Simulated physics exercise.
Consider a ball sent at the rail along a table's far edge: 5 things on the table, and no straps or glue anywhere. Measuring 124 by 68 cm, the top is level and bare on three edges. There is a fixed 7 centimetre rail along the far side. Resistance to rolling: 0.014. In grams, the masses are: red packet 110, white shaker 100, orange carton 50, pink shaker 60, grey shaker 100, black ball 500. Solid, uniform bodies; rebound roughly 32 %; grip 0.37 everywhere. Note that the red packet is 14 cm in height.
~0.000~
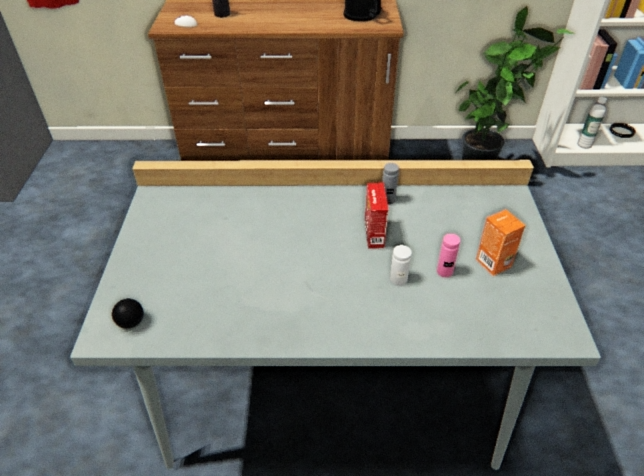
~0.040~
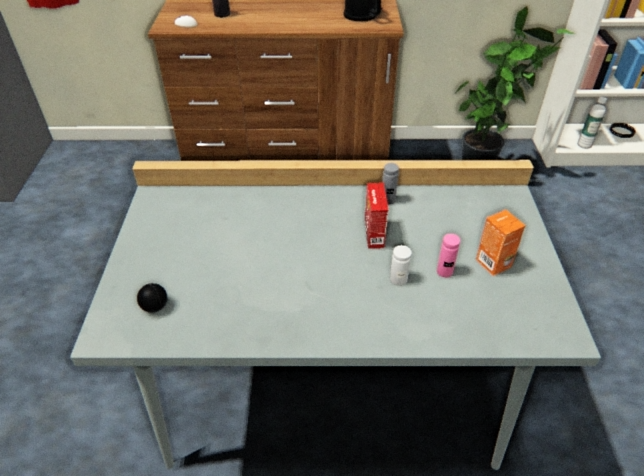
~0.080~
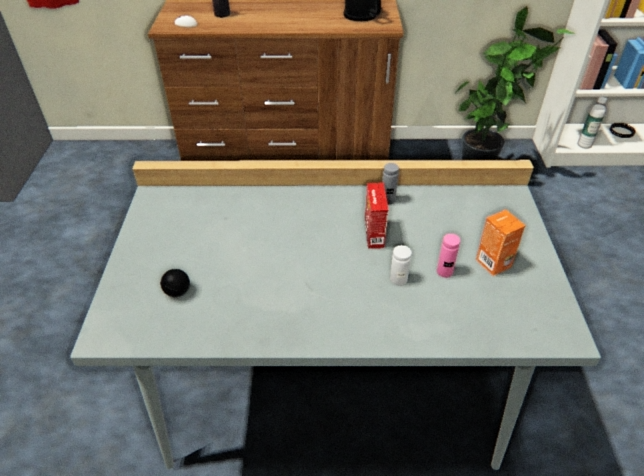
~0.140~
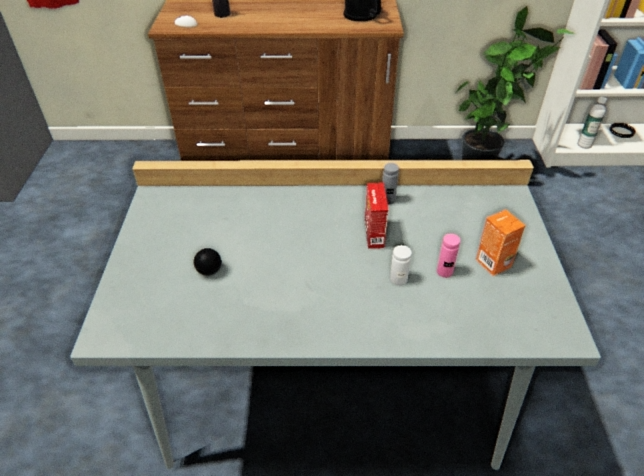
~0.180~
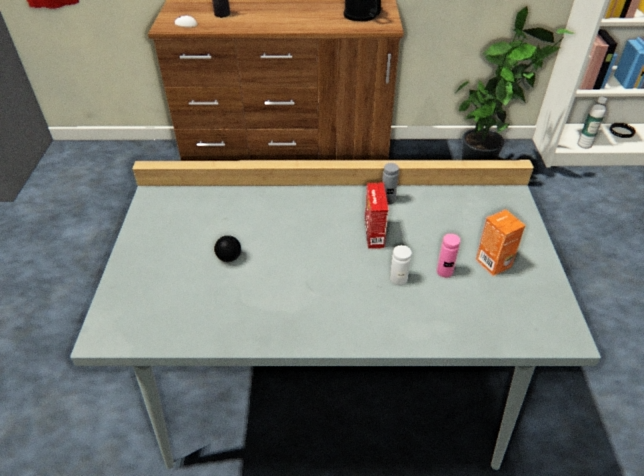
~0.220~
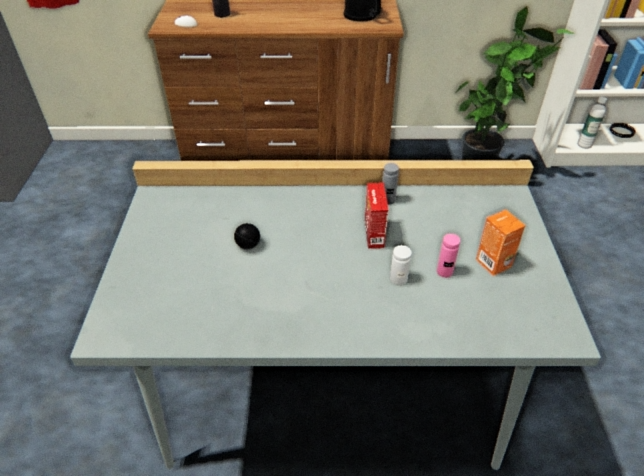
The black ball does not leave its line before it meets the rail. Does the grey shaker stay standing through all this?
No.
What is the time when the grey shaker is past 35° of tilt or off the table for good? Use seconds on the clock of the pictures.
Around 0.8 seconds.
By 0.62 s, black ball near (386, 192); grey shaker tilted 13° near (409, 182).
By 1.02 s, black ball near (472, 204); grey shaker on its side near (472, 190).
By 1.62 s, black ball near (570, 287); grey shaker on its side near (473, 188).
When it is over (2.0 s), lying over on the table, grey shaker; the other 4 within 4 cm of the start. End places, in pixels of the last picture, grey shaker near (473, 188).
